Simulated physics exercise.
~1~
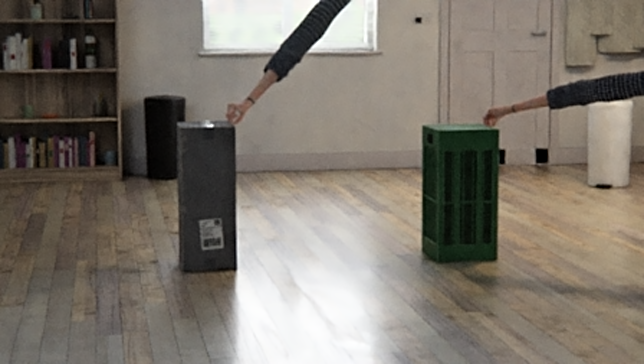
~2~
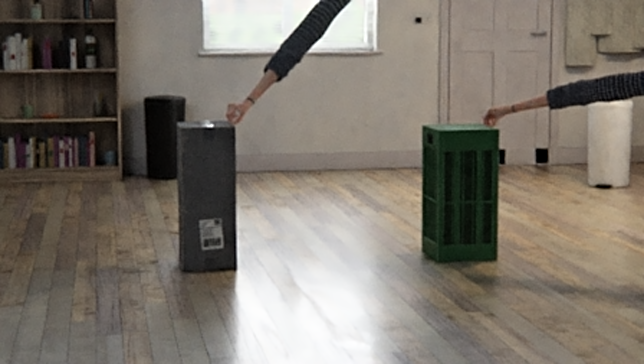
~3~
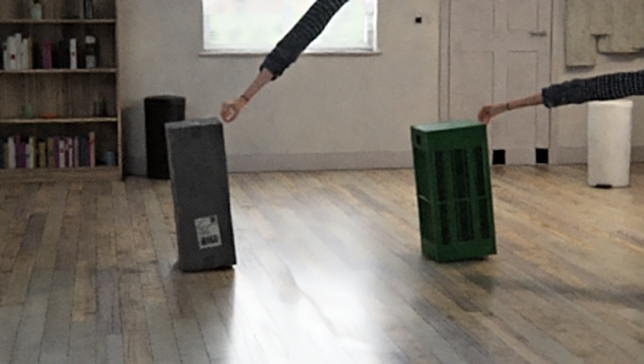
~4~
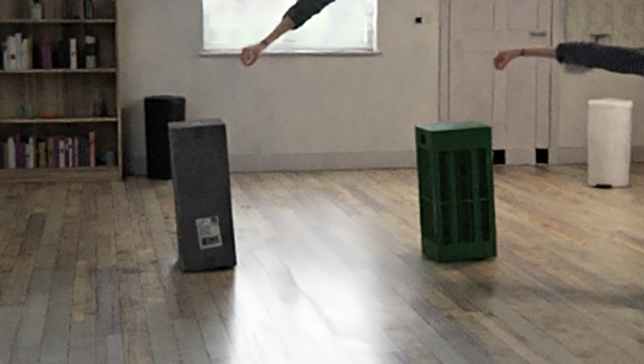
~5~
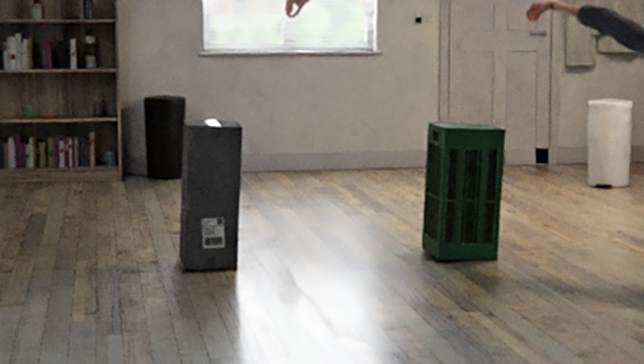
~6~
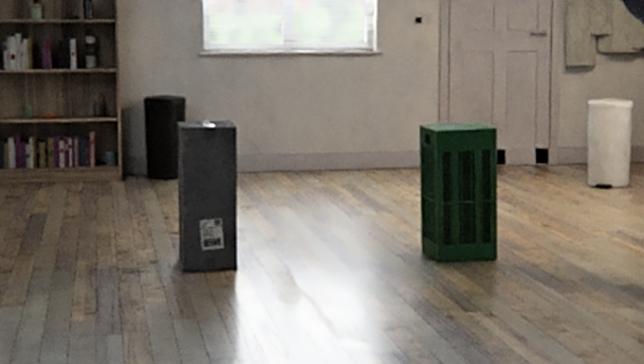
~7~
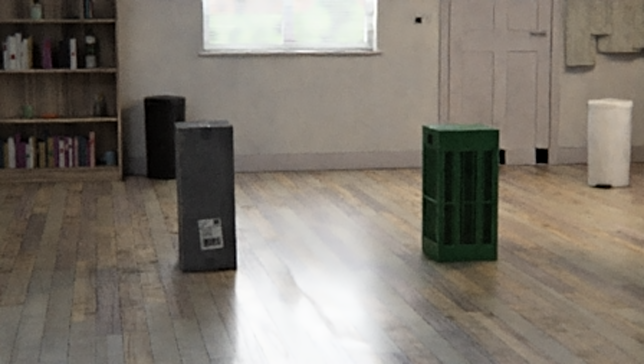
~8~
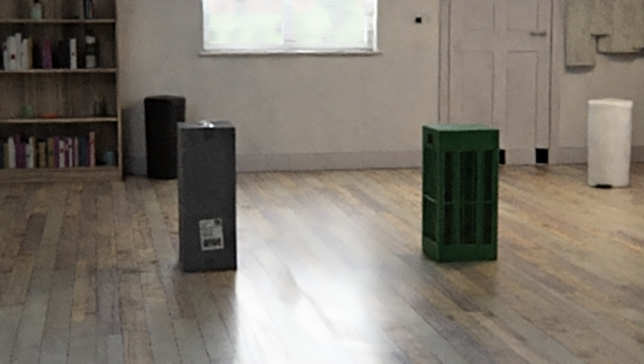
A grey parcel and a green crate, tipped left by hands, rock back upright.
